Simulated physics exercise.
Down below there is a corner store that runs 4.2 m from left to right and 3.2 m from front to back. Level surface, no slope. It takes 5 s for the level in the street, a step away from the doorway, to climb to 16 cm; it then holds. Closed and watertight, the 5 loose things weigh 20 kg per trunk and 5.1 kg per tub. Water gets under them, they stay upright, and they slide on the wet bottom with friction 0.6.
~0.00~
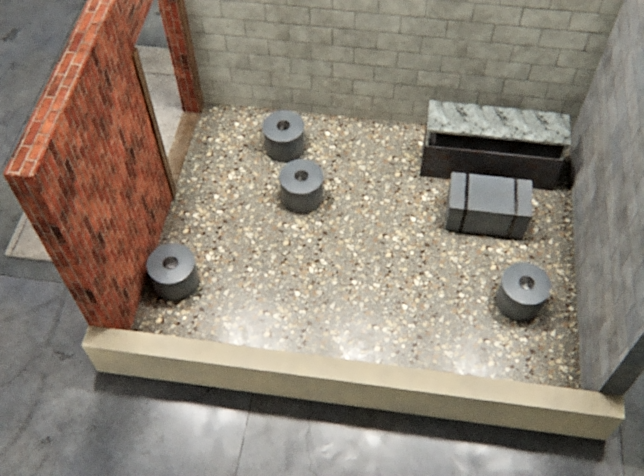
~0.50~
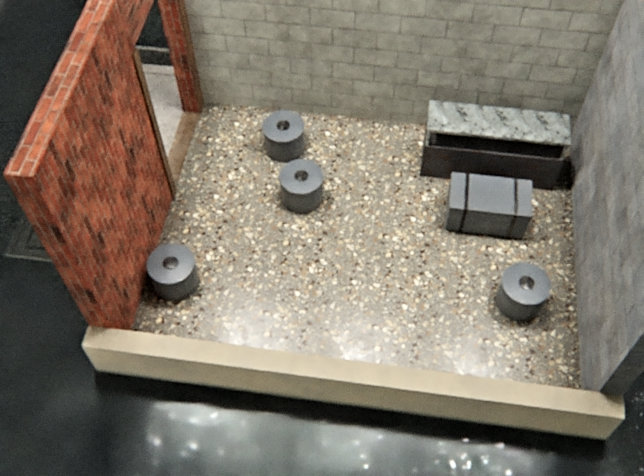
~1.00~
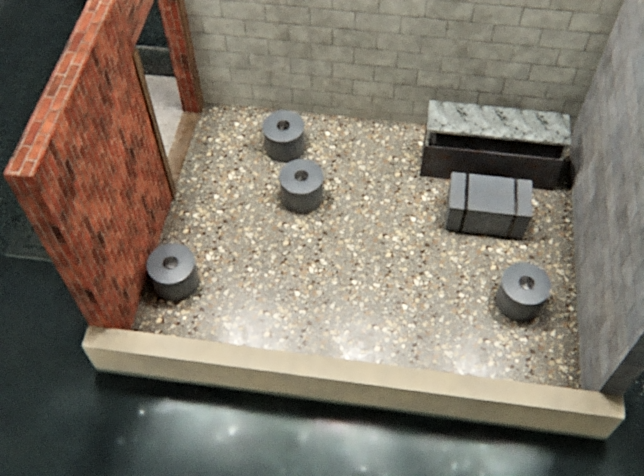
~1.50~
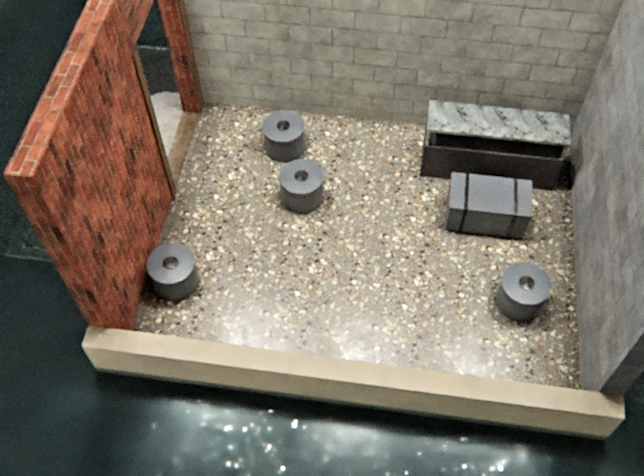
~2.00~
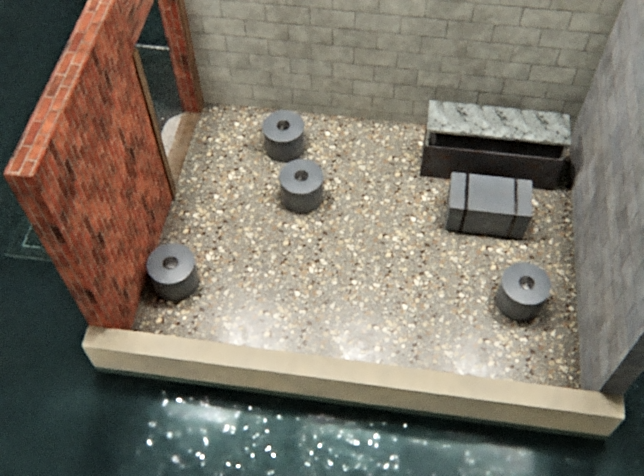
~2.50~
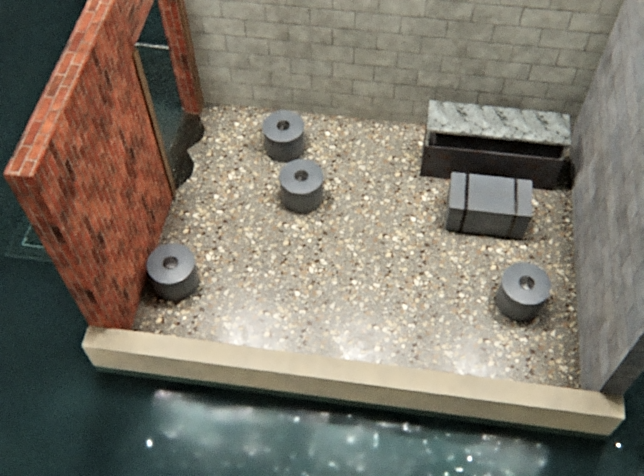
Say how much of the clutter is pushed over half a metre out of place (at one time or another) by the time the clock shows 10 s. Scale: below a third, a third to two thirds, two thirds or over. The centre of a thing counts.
By my guess the moved share will stay in the one-to-two-thirds span.
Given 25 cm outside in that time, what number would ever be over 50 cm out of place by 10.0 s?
That would give 3.
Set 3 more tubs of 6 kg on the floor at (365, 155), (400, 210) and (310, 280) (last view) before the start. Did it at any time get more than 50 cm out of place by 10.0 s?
The three, in order: Larger, larger, smaller shift.
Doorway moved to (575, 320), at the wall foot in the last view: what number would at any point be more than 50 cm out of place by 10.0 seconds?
That would give 3.
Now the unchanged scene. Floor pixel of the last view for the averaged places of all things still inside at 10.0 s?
Mean floor pixel: About (418, 305).
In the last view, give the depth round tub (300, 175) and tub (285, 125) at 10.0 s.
First roughly 10 cm, second roughly 7 cm.
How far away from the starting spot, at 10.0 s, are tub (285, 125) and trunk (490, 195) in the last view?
250 cm and 5 cm respectively.
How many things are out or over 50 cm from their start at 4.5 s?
0.
After 3.5 s 0 of 5 are over 50 cm from their spots; 0 afloat.
After 4.5 s 0 of 5 are over 50 cm from their spots; 0 afloat.
After 7.0 s 2 of 5 are over 50 cm from their spots; 2 afloat.
After 10.0 s 2 of 5 are over 50 cm from their spots, and 2 have been at some point; 3 afloat.
